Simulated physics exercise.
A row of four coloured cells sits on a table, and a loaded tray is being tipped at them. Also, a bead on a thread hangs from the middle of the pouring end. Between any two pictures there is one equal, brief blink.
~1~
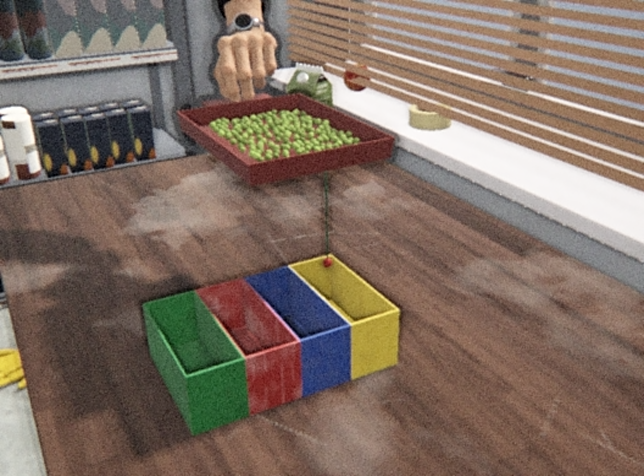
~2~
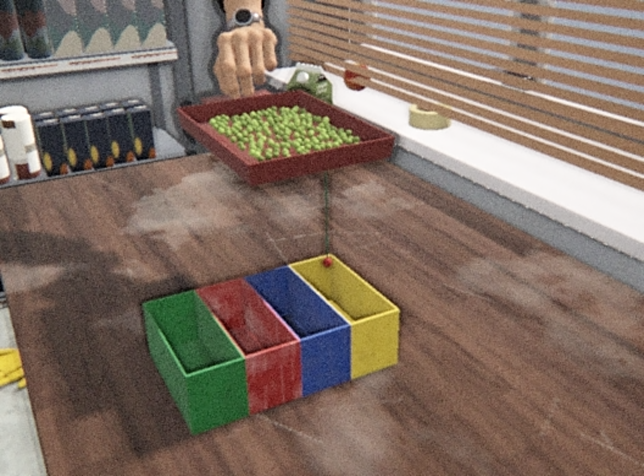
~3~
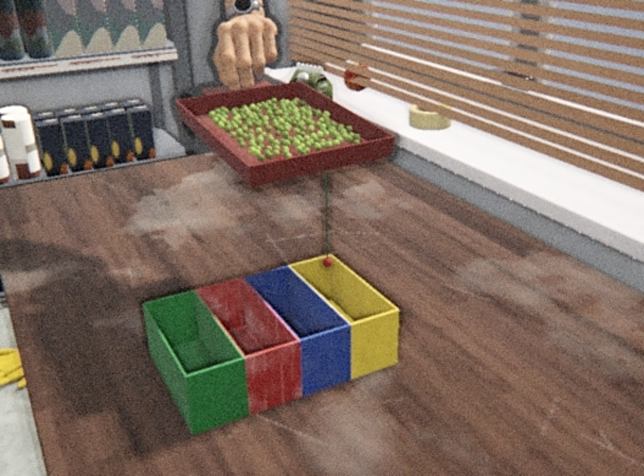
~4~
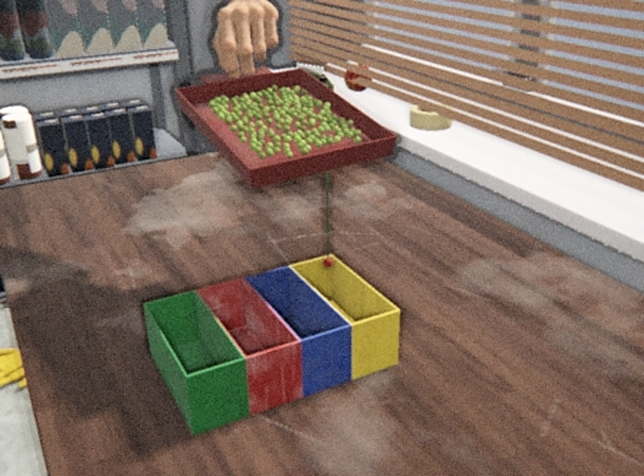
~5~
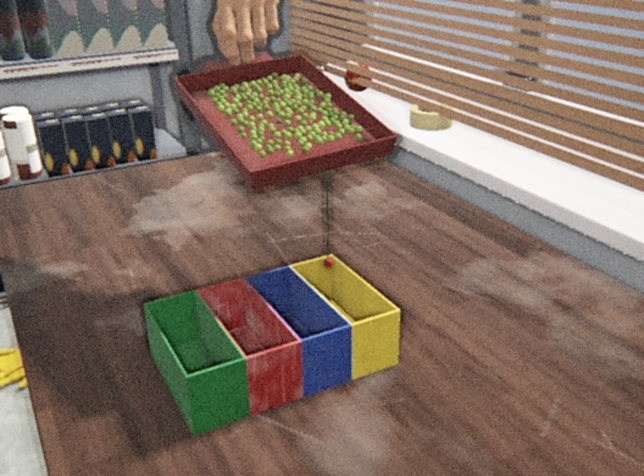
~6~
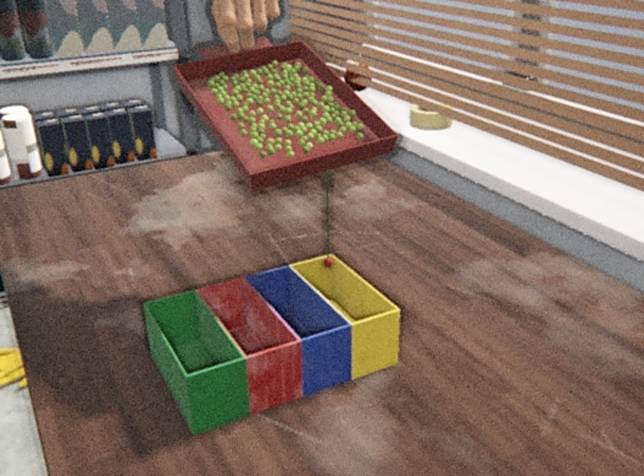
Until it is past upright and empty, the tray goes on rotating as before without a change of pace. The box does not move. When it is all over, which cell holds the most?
The blue cell holds the most.
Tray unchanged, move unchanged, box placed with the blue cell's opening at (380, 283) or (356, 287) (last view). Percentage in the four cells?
Close to 90 in a hundred, followed by close to 100 in a hundred.
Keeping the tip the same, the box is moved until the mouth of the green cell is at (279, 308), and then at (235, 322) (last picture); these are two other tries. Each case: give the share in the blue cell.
In order, 10 % and 20 %.
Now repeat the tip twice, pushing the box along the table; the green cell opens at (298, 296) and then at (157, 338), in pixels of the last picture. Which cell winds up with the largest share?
The answer is the green cell for the first try and the blue one for the second.
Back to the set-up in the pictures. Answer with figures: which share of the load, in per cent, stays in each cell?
So the green cell ends up with 0 % of the load, the red cell with 20 %, the blue cell with 50 %, and the yellow cell with 20 %.
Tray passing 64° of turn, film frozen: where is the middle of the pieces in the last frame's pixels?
Centre estimate: (296, 164).
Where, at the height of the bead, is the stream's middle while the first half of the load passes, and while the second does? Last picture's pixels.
I'd place the first part at (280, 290) and the rest at (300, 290).
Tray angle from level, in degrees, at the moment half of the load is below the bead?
Angle reached: About 115°.
Shortly afterwards, tray tipped steeply; all but a few on the tray; only a few in the red cell; only a few in the blue cell; only a few falling or outside the box.
Next, tray tipped past a quarter turn; near two thirds on the tray; a little in the blue cell; only a few in the red cell; only a few in the yellow cell; only a few in the green cell; near a quarter falling or outside the box.
Some moments later, tray tipped past a quarter turn; near half in the blue cell; near a quarter in the red cell; a little in the yellow cell; only a few in the green cell; a little falling or outside the box.
In the end, tray tipped past a quarter turn; near half in the blue cell; near a quarter in the red cell; a little in the yellow cell; only a few in the green cell; a little outside the box.
